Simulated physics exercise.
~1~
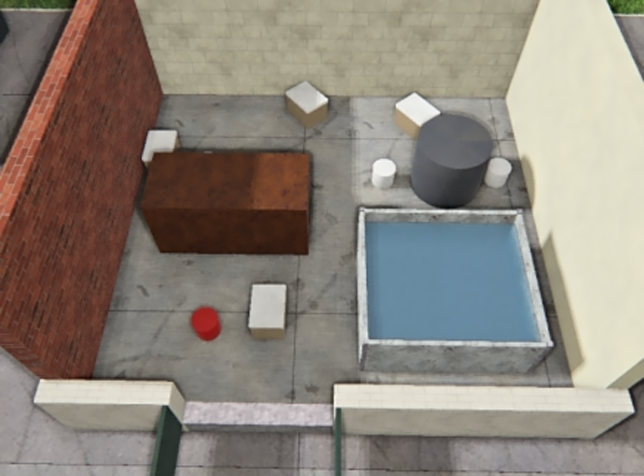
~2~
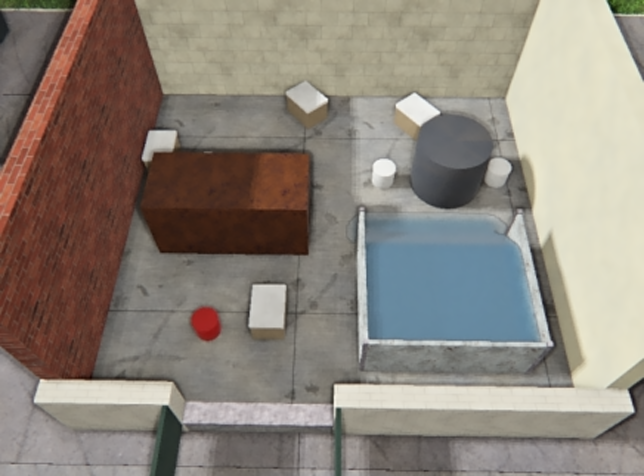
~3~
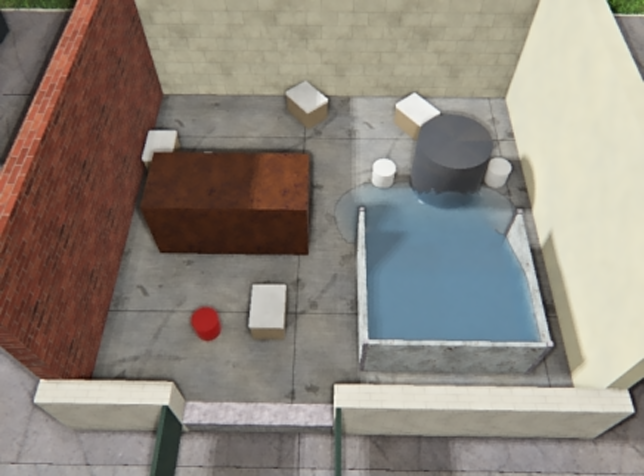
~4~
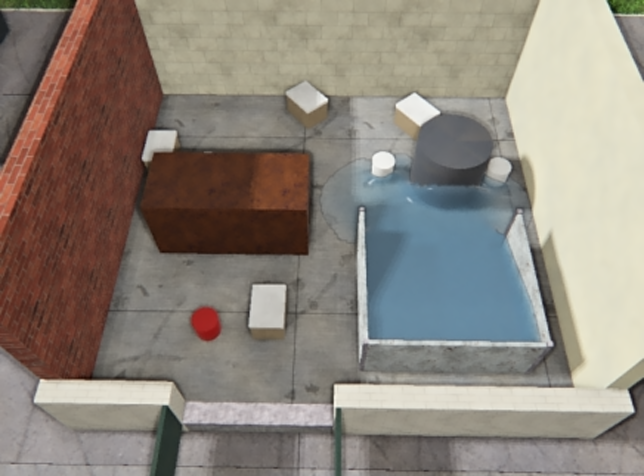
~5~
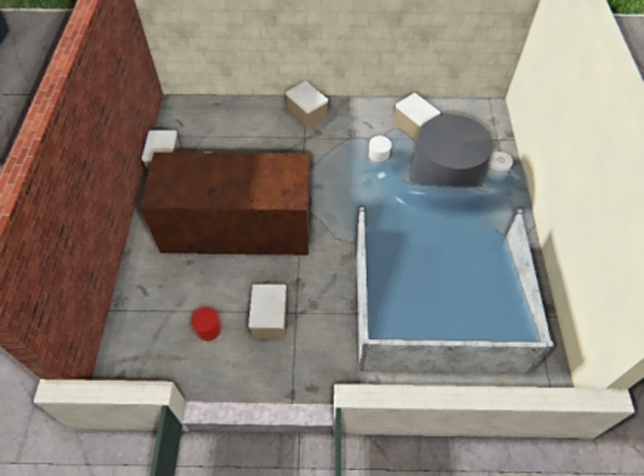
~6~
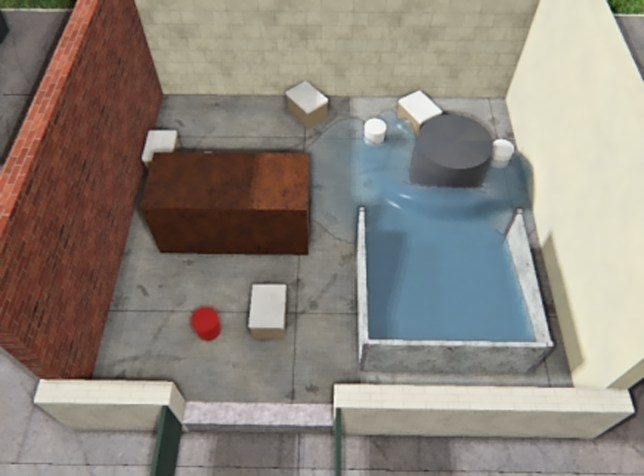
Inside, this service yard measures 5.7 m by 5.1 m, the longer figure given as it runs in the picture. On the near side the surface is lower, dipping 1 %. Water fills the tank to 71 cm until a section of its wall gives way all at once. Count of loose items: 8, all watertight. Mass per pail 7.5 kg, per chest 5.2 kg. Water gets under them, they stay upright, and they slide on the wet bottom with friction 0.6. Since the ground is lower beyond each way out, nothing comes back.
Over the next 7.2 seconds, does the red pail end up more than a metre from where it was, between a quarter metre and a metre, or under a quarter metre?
Result: Near standstill.
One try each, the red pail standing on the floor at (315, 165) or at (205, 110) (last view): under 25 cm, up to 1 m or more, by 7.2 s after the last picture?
Outcomes in order: It is taken a long way; it is taken a long way.
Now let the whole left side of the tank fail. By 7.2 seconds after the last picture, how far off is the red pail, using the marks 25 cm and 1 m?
Note: Red pail swept well away.
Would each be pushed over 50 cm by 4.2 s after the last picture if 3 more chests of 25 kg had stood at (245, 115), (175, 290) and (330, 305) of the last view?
Going through them in the order asked, they come out clear of the mark, shy of the mark and shy of the mark.
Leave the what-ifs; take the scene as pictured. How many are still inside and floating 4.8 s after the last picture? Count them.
Then: 6.
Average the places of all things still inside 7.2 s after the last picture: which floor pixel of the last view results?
Averaged position, last view: Near pixel (225, 201).
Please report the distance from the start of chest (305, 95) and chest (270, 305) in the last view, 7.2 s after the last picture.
Respectively: 350 cm / 100 cm.
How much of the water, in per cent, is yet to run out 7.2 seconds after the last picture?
94 %.
Then, 0.9 s after the last picture the red pail is near (205, 319), 0.0 m from its start, aground; 0 of 8 are out; 4 afloat.
Then, 2.8 s after the last picture the red pail is near (205, 319), 0.0 m from its start, aground; 0 of 8 are out; 5 afloat.
Then, 4.8 s after the last picture the red pail is near (205, 319), 0.0 m from its start, aground; 0 of 8 are out; 6 afloat.
Then, 7.2 s after the last picture the red pail is near (205, 319), 0.0 m from its start, aground; 0 of 8 are out; 6 afloat.
